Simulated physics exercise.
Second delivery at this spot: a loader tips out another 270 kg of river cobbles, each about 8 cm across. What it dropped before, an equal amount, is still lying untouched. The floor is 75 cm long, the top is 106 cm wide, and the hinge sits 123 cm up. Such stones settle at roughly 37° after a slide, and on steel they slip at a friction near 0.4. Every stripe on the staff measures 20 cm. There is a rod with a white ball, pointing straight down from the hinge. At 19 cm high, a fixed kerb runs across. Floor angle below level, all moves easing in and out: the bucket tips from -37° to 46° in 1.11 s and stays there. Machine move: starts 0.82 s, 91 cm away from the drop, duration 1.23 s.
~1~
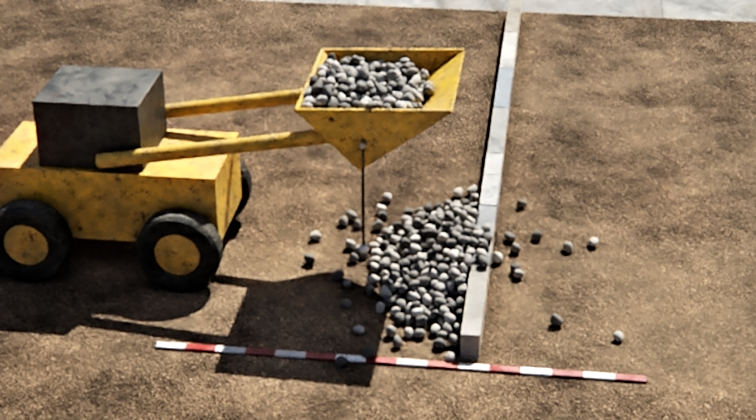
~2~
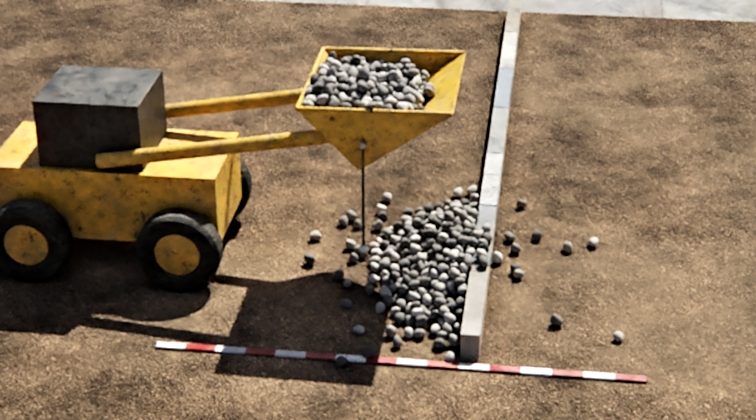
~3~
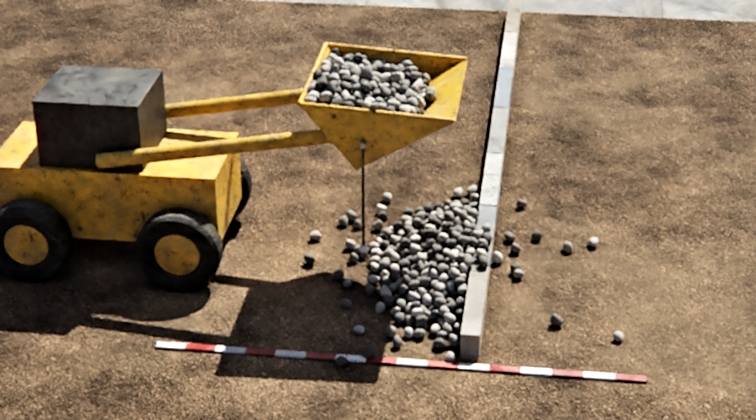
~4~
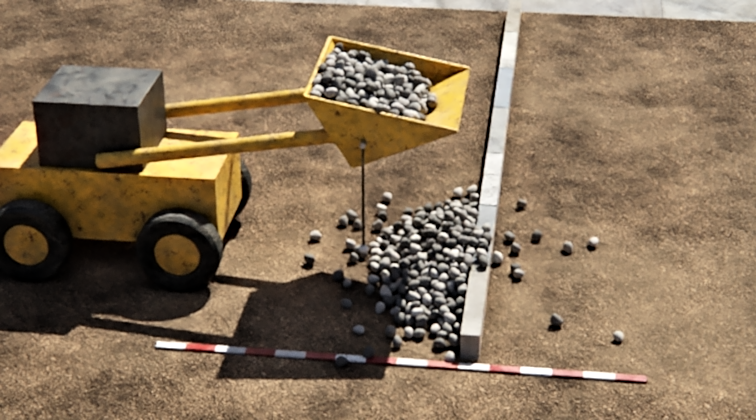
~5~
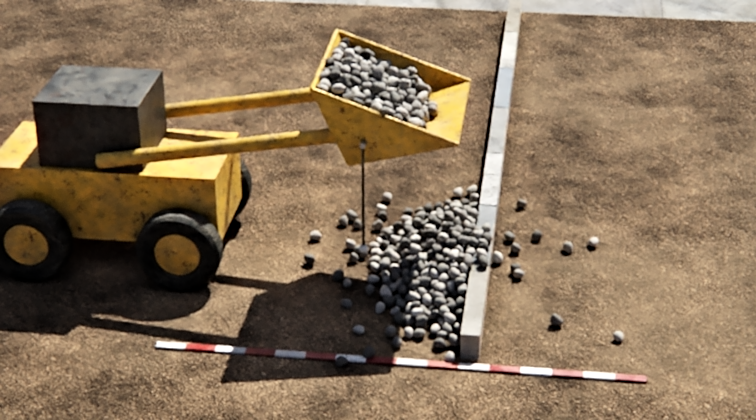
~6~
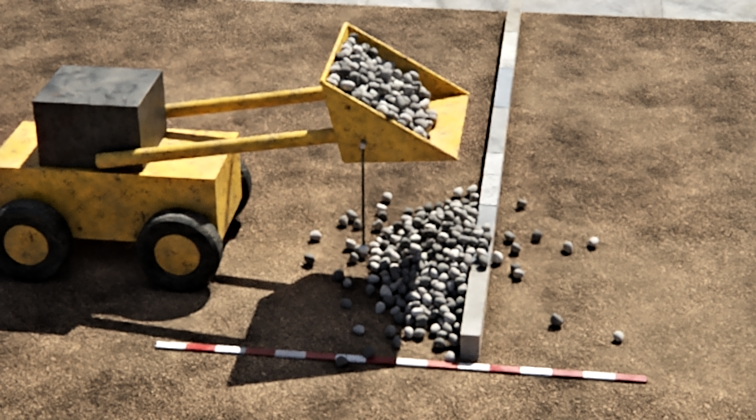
A yellow loader's raised bucket full of grey stones tilting gradually down to the right above a stone pile against a kerb.
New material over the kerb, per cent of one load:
15 per cent.
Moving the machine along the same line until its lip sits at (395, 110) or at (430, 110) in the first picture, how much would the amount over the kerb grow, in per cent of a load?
0 %, then 5 %.
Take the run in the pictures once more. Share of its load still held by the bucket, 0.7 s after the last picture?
Around 20 per cent of the load is still inside.
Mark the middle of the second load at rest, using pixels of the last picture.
I'd put their centre close to (430, 256).
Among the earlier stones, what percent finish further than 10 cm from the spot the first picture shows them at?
About 10 %.
Then, 0.4 s after the last picture the floor is at 33°; in per cent of one load, 98 in the bucket, 100 on this side of the kerb, 3 over the kerb; the foremost stones are at (553, 264).
Then, 0.7 s after the last picture the floor is at 46°; in per cent of one load, 18 in the bucket, 180 on this side of the kerb, 3 over the kerb; the foremost stones are at (553, 264).
Then, 2.0 s after the last picture the floor is at 46°; in per cent of one load, 0 in the bucket, 183 on this side of the kerb, 18 over the kerb; the foremost stones are at (627, 279).
Then, 4.5 s after the last picture the floor is at 46°; in per cent of one load, 0 in the bucket, 183 on this side of the kerb, 18 over the kerb; the foremost stones are at (627, 279). Net gain over the kerb, 15.
